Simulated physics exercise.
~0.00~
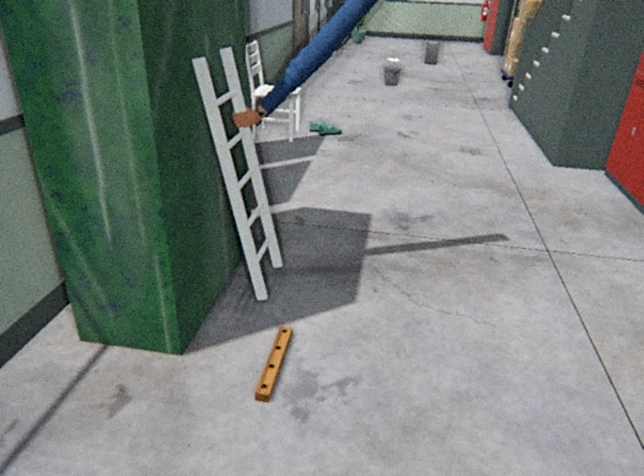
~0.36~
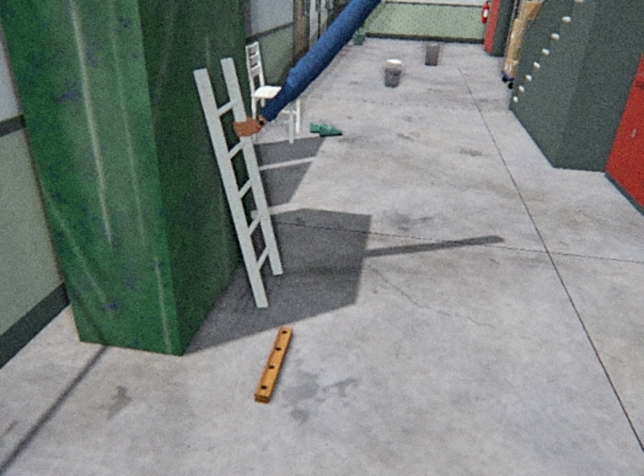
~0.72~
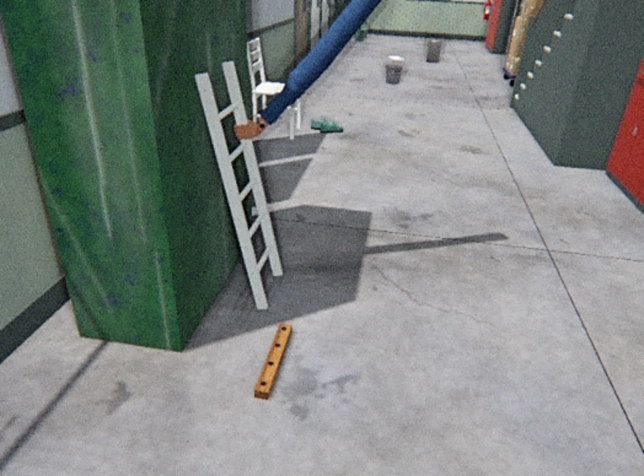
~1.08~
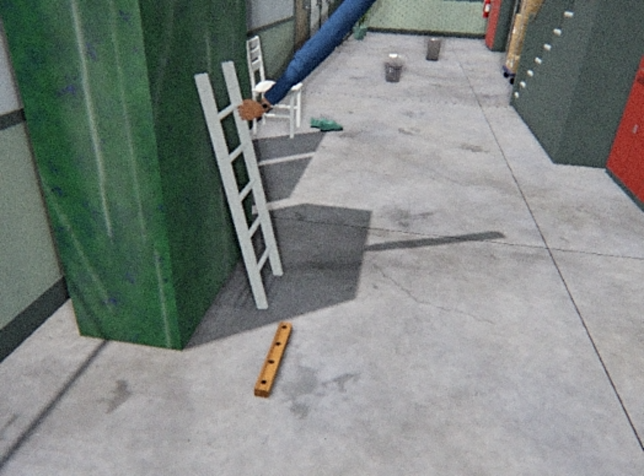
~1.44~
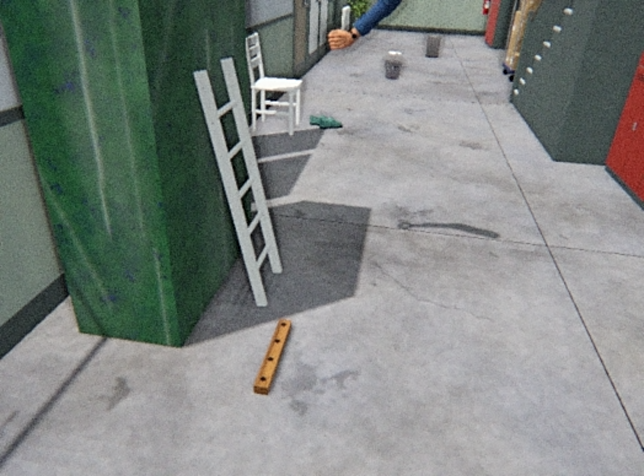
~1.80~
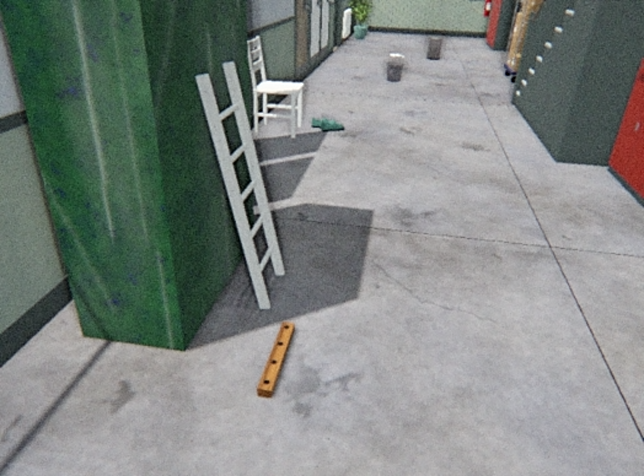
A blue-sleeved arm steadying a white ladder against a green pillar, then letting go and withdrawing, the ladder staying leaning there.
